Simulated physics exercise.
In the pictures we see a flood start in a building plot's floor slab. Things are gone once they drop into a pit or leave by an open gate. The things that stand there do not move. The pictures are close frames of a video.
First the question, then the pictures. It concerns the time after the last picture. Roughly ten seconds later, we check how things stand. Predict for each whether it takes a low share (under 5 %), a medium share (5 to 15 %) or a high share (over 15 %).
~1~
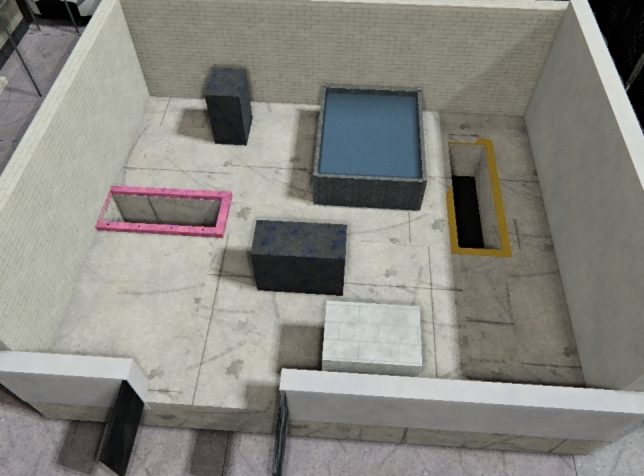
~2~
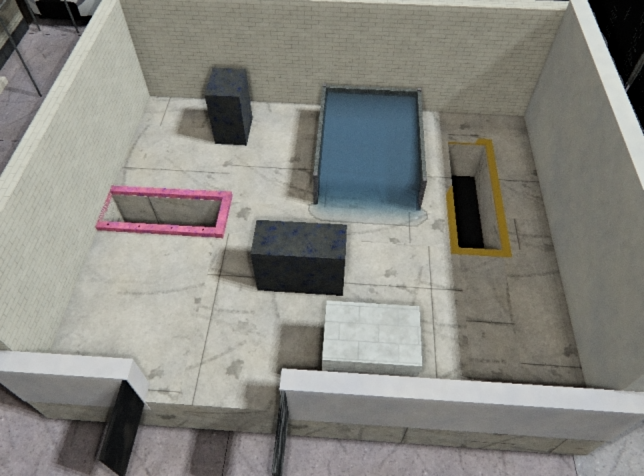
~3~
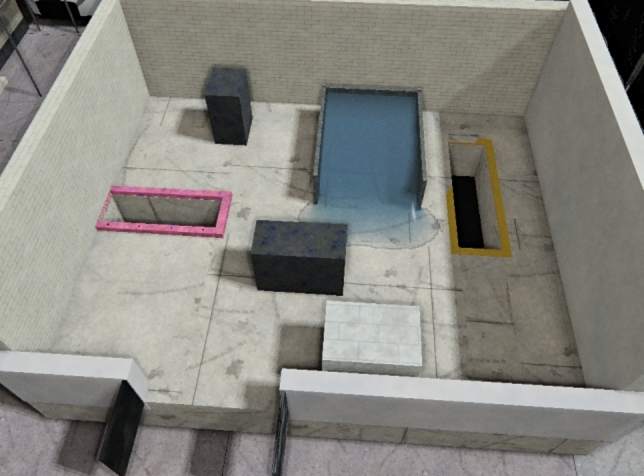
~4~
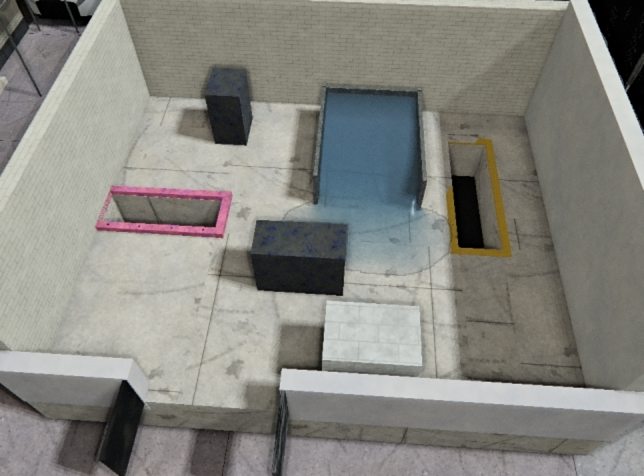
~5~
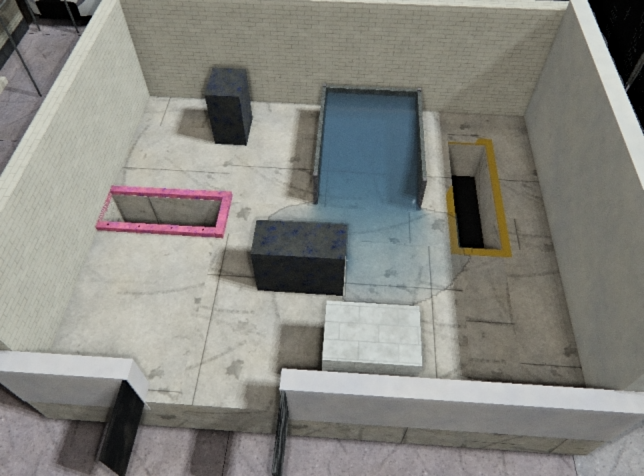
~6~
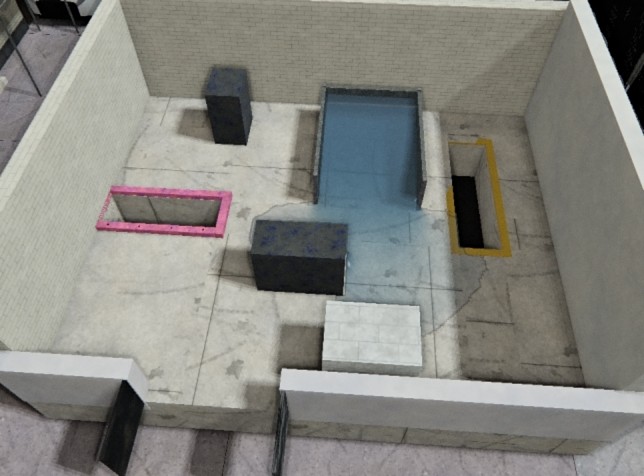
Prediction: The gate takes a medium share; the yellow pit takes a high share; the pink pit takes a low share.
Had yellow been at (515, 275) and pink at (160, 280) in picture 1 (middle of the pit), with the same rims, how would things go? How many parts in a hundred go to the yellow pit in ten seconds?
Yellow: About 45 %.
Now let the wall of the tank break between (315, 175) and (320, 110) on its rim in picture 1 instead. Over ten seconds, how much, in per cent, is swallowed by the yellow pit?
Share recorded - yellow: 2 %.
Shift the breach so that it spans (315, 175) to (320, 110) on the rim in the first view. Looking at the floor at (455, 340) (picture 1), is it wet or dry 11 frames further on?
Outcome: Spared.
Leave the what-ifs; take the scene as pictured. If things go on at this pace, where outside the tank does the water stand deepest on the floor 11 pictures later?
Approximate pixel: (578, 412).
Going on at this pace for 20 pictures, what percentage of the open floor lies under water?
Close to 65 %.
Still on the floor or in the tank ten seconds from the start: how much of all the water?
Roughly 66 out of every hundred parts.
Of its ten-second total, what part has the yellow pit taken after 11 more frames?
5 %.
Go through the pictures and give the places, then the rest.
The first picture shows still water in the water tank at (370, 134).
In the second picture, the front is at a hidden place, out from the gap at (368, 197).
In the third picture, water pours out at (368, 198) and has run to (432, 228).
In the fourth picture, water pours out at (368, 199) and has run to (430, 260).
In the fifth picture, water pours out at (367, 199) and has run to a hidden place.
In the sixth picture, the front is at a hidden place, out from the gap at (367, 199).
A moment on, water covers 30 % of the floor; the gate 0 %, the yellow pit 0 %, the pink pit 0 %.
Next, water covers 50 % of the floor; the gate 0 %, the yellow pit 1 %, the pink pit 1 %.
Then, water covers 65 % of the floor; the gate 0 %, the yellow pit 1 %, the pink pit 2 %.
Later, water covers 80 % of the floor; the gate 2 %, the yellow pit 9 %, the pink pit 2 %.
In the end, water covers 90 % of the floor; the gate 8 %, the yellow pit 23 %, the pink pit 2 %.
